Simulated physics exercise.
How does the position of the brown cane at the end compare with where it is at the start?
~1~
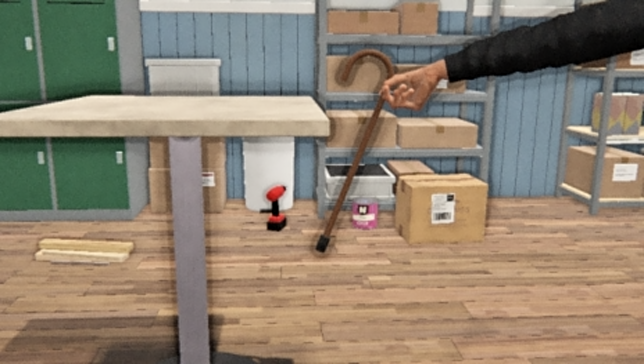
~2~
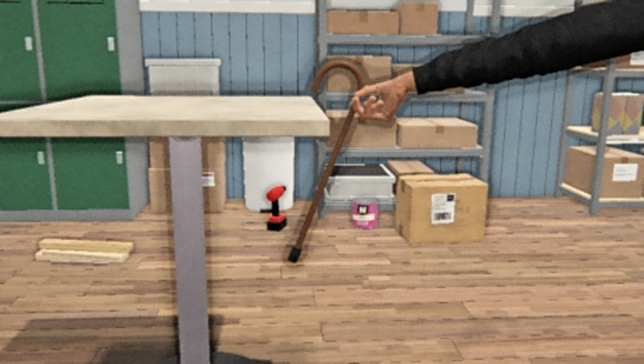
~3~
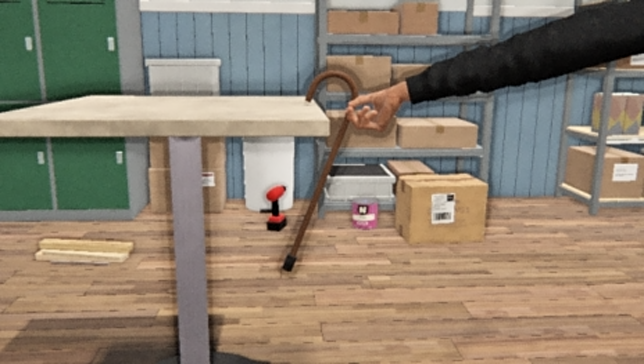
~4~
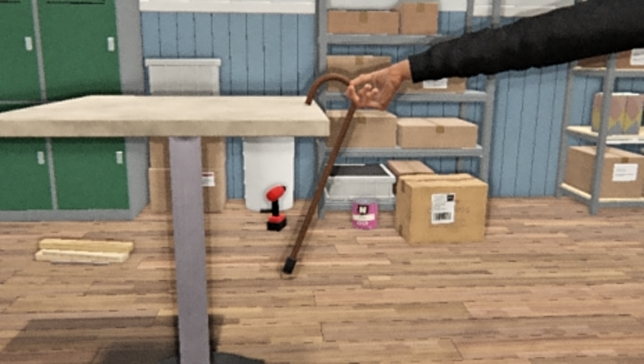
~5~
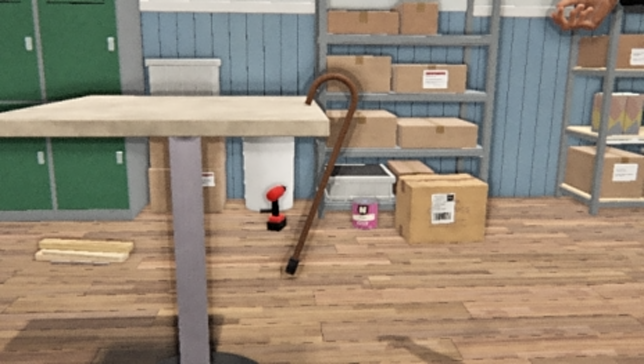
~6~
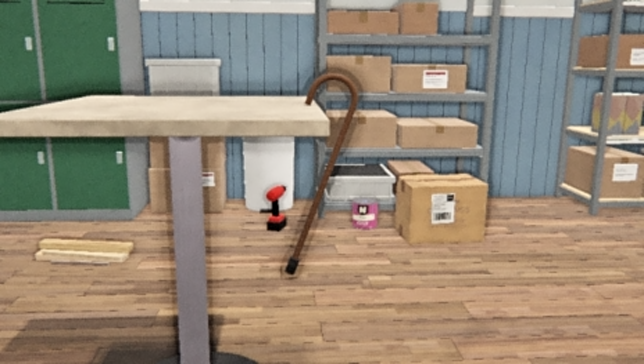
At the start the cane is held in the air to the right of the table. At the end it is farther left and slightly lower, hanging by its curved handle from the table's right edge.
